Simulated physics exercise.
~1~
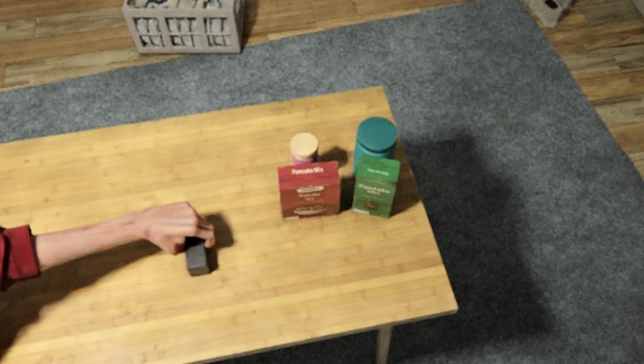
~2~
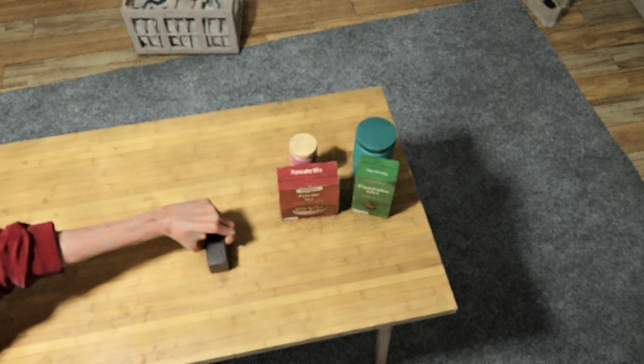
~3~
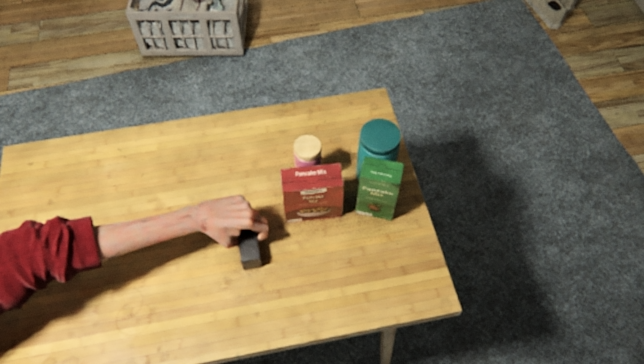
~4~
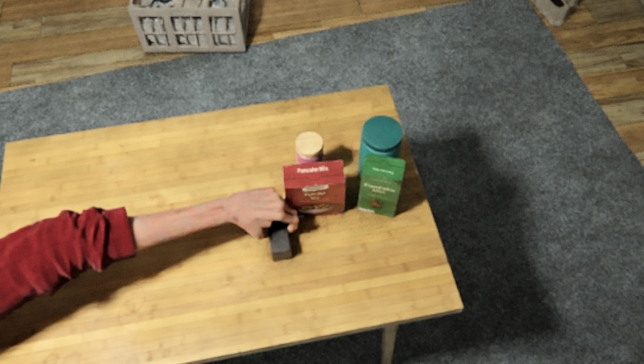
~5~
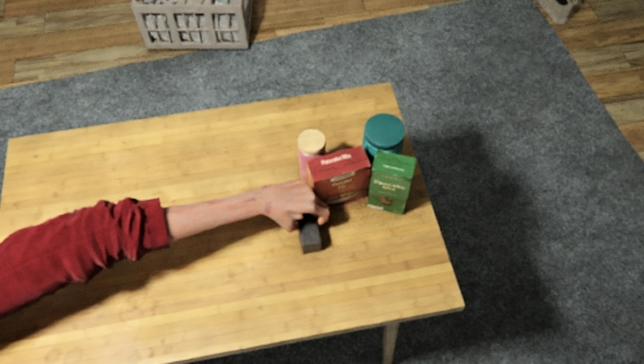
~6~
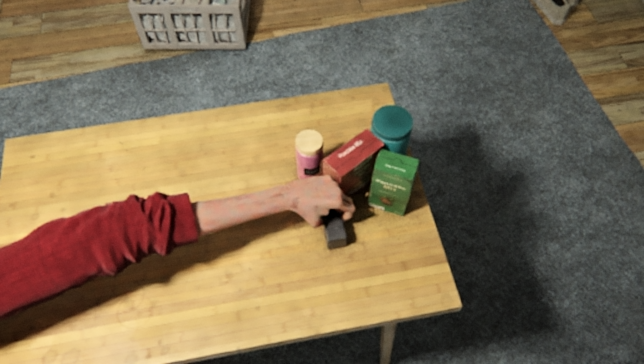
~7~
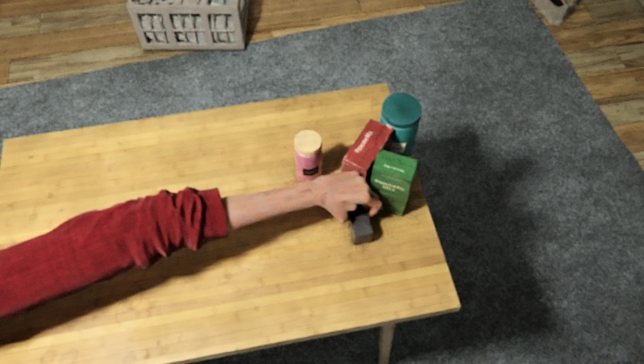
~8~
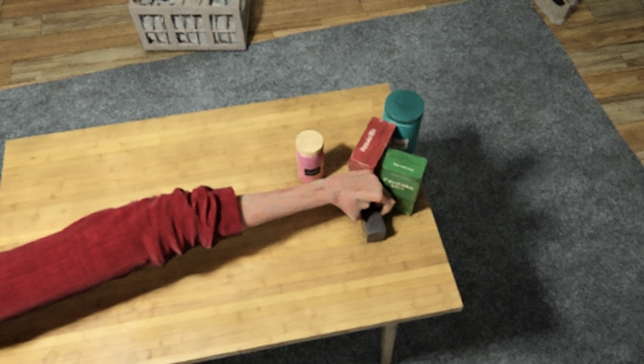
On a wooden table, a hand slides a dark block rightward, shoving two boxes and a turquoise jar aside.
